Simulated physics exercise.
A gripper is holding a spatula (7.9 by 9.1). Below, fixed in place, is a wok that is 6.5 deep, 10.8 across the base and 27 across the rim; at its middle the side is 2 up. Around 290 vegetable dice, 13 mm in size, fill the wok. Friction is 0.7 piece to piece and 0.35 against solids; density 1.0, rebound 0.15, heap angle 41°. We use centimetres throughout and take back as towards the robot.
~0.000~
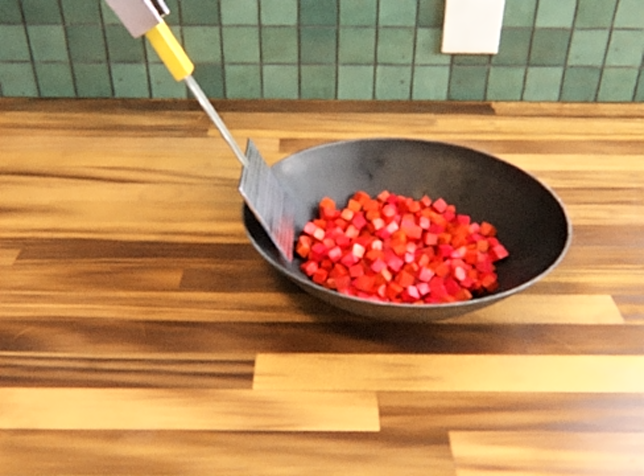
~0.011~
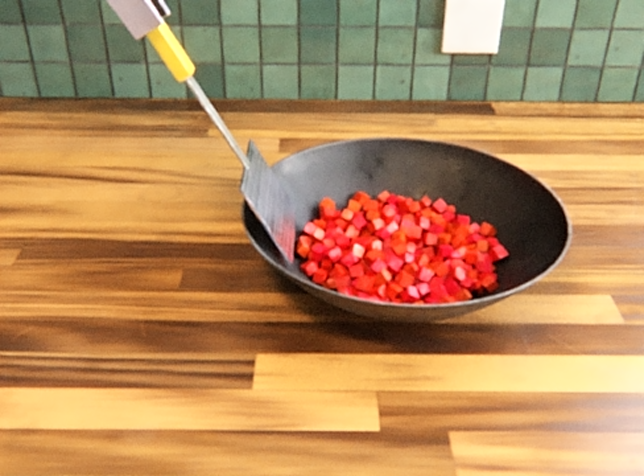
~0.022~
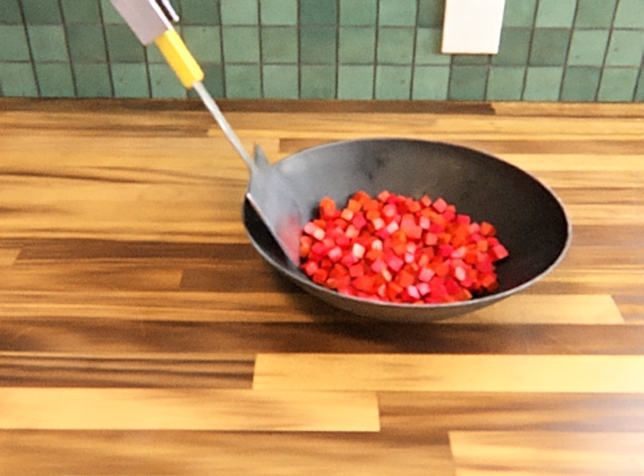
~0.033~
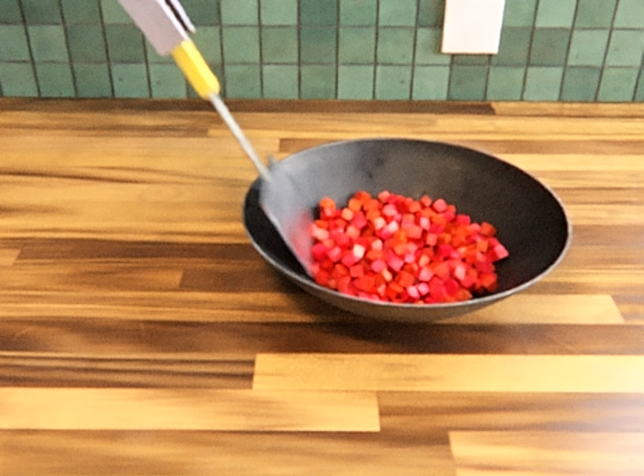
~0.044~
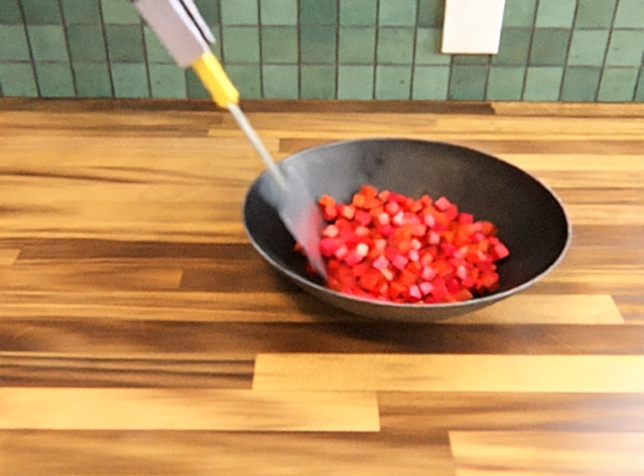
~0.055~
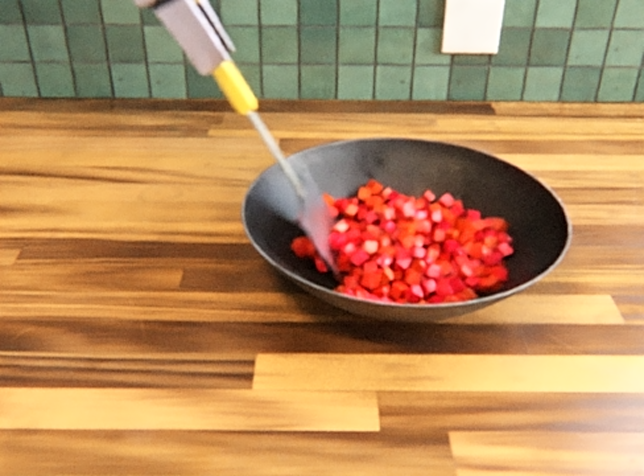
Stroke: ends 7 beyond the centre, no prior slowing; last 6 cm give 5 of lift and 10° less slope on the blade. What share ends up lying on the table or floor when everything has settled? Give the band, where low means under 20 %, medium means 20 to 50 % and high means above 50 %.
Band: Medium.
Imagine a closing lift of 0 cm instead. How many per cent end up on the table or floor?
Some 40 in a hundred.
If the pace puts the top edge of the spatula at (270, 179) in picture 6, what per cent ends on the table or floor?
Some 15 percent.
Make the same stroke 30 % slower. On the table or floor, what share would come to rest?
Approx. 30 per cent.
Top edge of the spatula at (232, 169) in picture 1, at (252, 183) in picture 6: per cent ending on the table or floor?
Roughly 5 percent ends up there.
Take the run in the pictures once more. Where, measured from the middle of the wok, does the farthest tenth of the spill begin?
60 cm.
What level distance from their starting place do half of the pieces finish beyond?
The value is roughly 9 cm.
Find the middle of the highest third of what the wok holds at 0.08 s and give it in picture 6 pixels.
It sits at about (456, 231).
By 0.08 s, sloping 61°, highest piece 9 above the table; 286 in the wok.
By 0.11 s, sloping 58°, highest piece 14 above the table; 276 in the wok, 10 on the blade or in flight.
By 0.32 s, sloping 51°, highest piece 32 above the table; 180 in the wok, 37 on the table or floor, 69 on the blade or in flight.
By 1.37 s, sloping 51°, highest piece 7 above the table; 179 in the wok, 107 on the table or floor.
Final count, 179 in the wok, 107 on the table or floor. That is 37 % on the table or floor.
